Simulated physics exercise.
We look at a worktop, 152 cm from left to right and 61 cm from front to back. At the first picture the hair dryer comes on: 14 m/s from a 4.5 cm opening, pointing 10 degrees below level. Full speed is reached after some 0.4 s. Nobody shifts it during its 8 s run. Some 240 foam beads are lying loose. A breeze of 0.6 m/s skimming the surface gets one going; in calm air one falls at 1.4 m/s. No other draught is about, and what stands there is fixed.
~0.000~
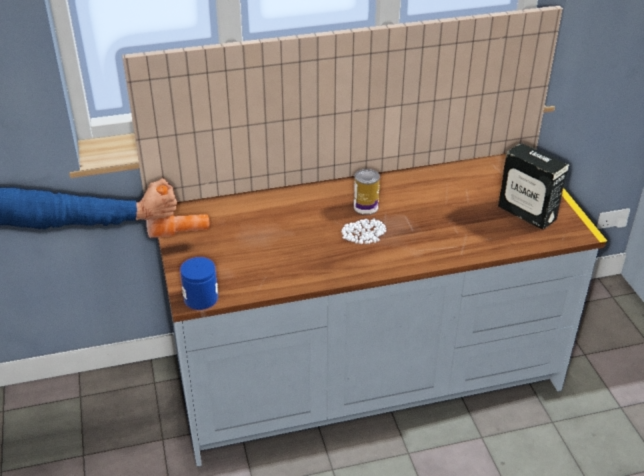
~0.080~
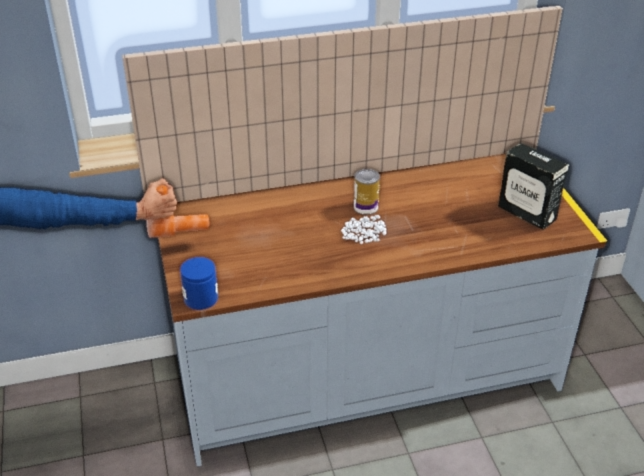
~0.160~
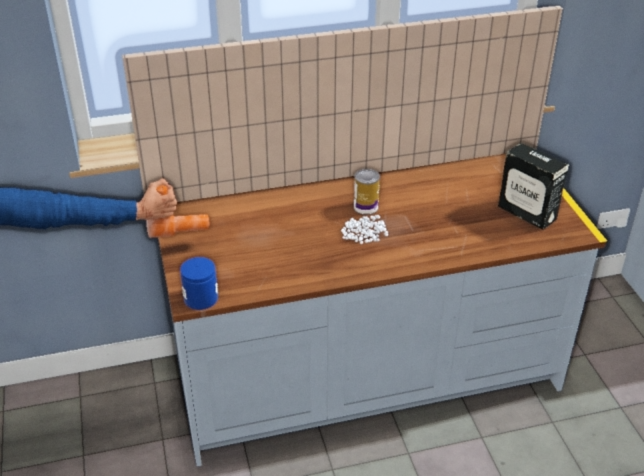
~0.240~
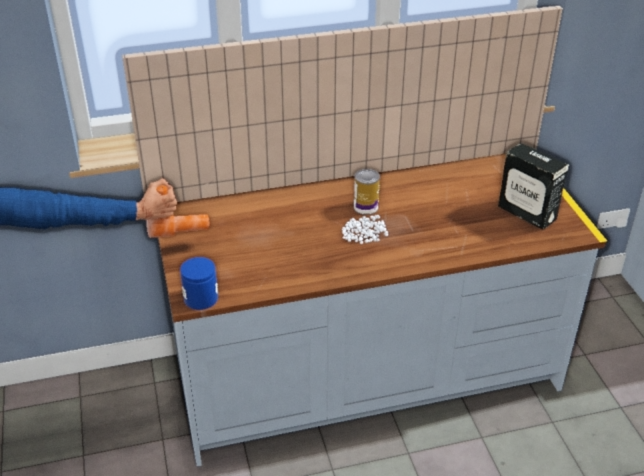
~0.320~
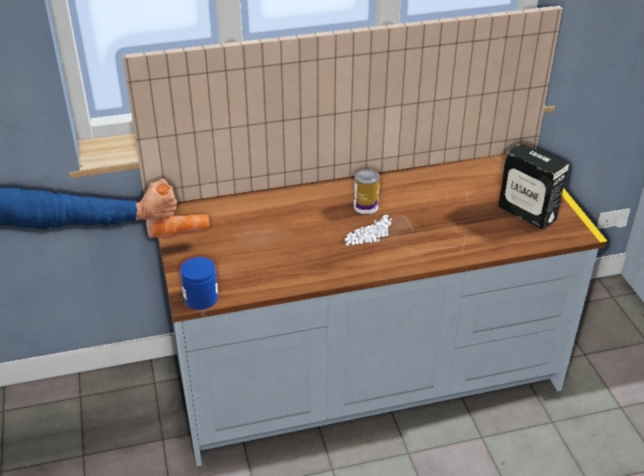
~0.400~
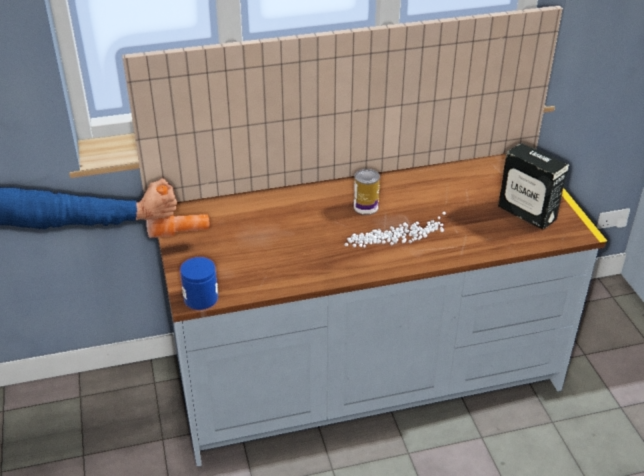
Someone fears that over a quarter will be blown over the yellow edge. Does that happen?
As for a quarter going over the yellow edge: No.
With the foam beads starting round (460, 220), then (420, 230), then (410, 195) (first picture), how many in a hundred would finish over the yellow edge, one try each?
In turn about 10 %, 0 %, 100 %.
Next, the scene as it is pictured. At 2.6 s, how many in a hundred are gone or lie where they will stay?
Some 100 per cent.
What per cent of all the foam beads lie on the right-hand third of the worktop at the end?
Near 2 %.
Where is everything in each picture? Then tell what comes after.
In the first frame, the middle of the foam beads is near (364, 230), none has stirred yet and the mouth of the hair dryer is at (207, 222).
In the second frame, the middle of the foam beads is near (364, 230), none has stirred yet and the yellow edge is centred on (566, 192).
In the third frame, the middle of the foam beads is near (364, 230), none has stirred yet, the top of a tin is at (367, 176) and the top of a carton is at (537, 158).
In the fourth frame, the middle of the foam beads is near (364, 230) and none has stirred yet.
In the fifth frame, the middle of the foam beads is near (373, 231), the farthest in sight from the hair dryer is at (391, 220) and about 50 % have left their places.
In the sixth frame, the middle of the foam beads is near (391, 234), the farthest in sight from the hair dryer is at (444, 214) and about 80 % have left their places.
After 1.6 s, 35 % are on the move or not yet settled, 1 % are over the yellow edge.
After 2.6 s, 2 % are on the move or not yet settled, 1 % are over the yellow edge.
After 4.4 s, 2 % are on the move or not yet settled, 1 % are over the yellow edge.
After 8.0 s, at the end, 1 % are over the yellow edge.
